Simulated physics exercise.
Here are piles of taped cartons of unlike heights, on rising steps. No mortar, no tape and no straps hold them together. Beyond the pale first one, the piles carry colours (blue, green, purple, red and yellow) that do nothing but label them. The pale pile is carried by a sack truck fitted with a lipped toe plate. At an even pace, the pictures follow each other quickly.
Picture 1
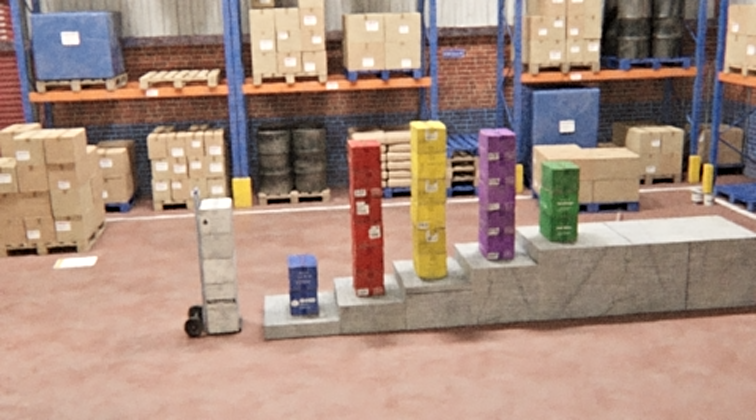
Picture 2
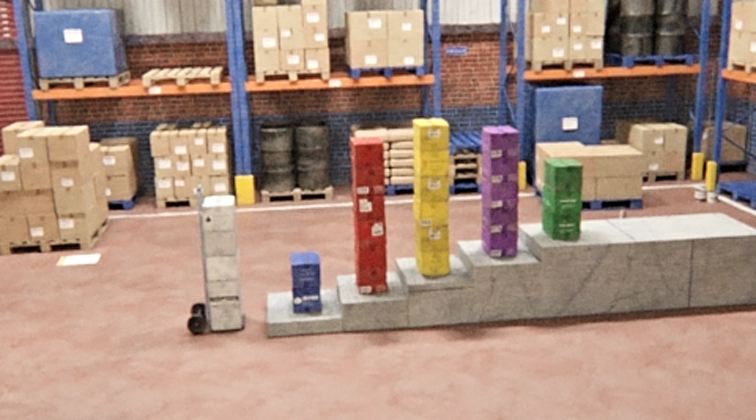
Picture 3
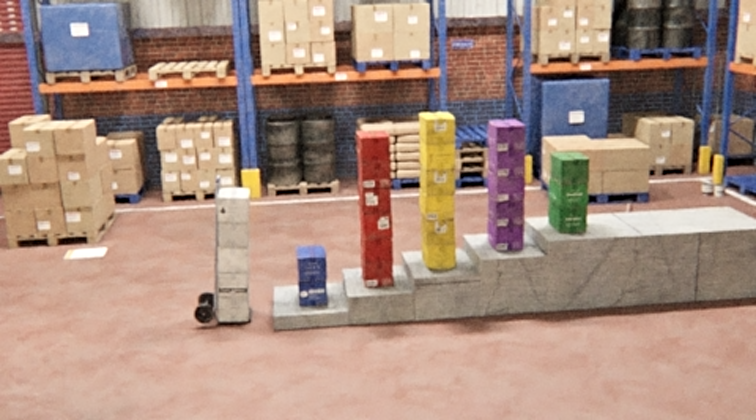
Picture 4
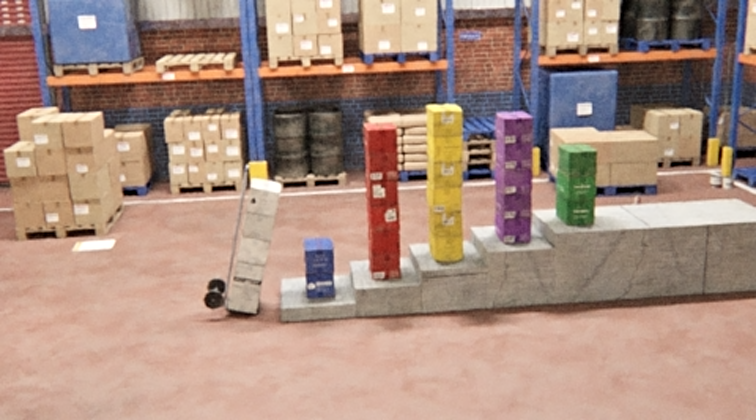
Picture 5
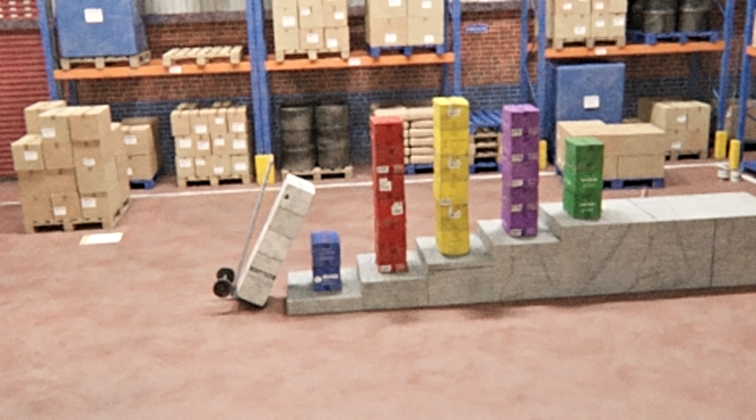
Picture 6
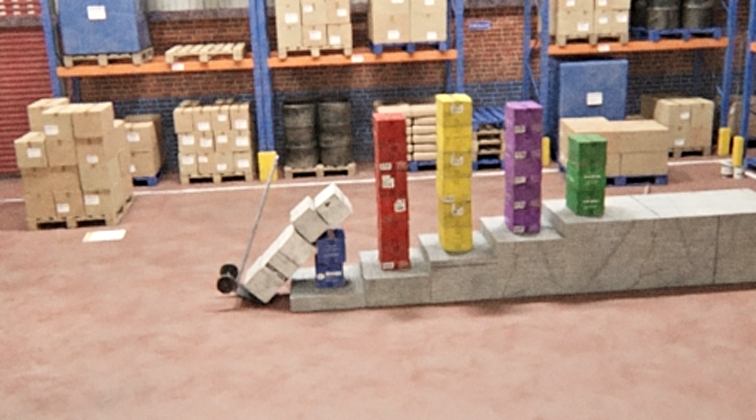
In a warehouse, a sack truck tips a pale carton pile rightward against the blue pile.
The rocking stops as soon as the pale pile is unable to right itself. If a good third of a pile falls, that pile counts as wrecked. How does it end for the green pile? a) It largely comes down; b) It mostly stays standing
Answer: B.
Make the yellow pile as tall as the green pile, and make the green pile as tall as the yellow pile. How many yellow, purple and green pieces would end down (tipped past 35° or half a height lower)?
Yellow 0, purple 0, green 0.
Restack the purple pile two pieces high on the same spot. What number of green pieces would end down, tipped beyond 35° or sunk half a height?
Tally by colour - green 0.
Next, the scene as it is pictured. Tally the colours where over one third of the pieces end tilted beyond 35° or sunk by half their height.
The full count is 0.
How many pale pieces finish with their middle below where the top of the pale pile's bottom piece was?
1 in all.
Soon, 5 of the pale pile down; none of the 3 green cartons down (0 of 22 in all colours); top green carton unmoved; top blue carton displaced a little.
A while on, 5 of the pale pile down; none of the 3 green cartons down (0 of 22 in all colours); top green carton unmoved; top blue carton displaced half its height.
Towards the end, 5 of the pale pile down; none of the 3 green cartons down (0 of 22 in all colours); top green carton unmoved; top blue carton tipped a little.
Finally, 5 of the pale pile down; none of the 3 green cartons down (0 of 22 in all colours); top green carton unmoved; top blue carton tipped a little. Seen by the last camera, middles, top green carton near (587, 150), top blue carton near (343, 244).
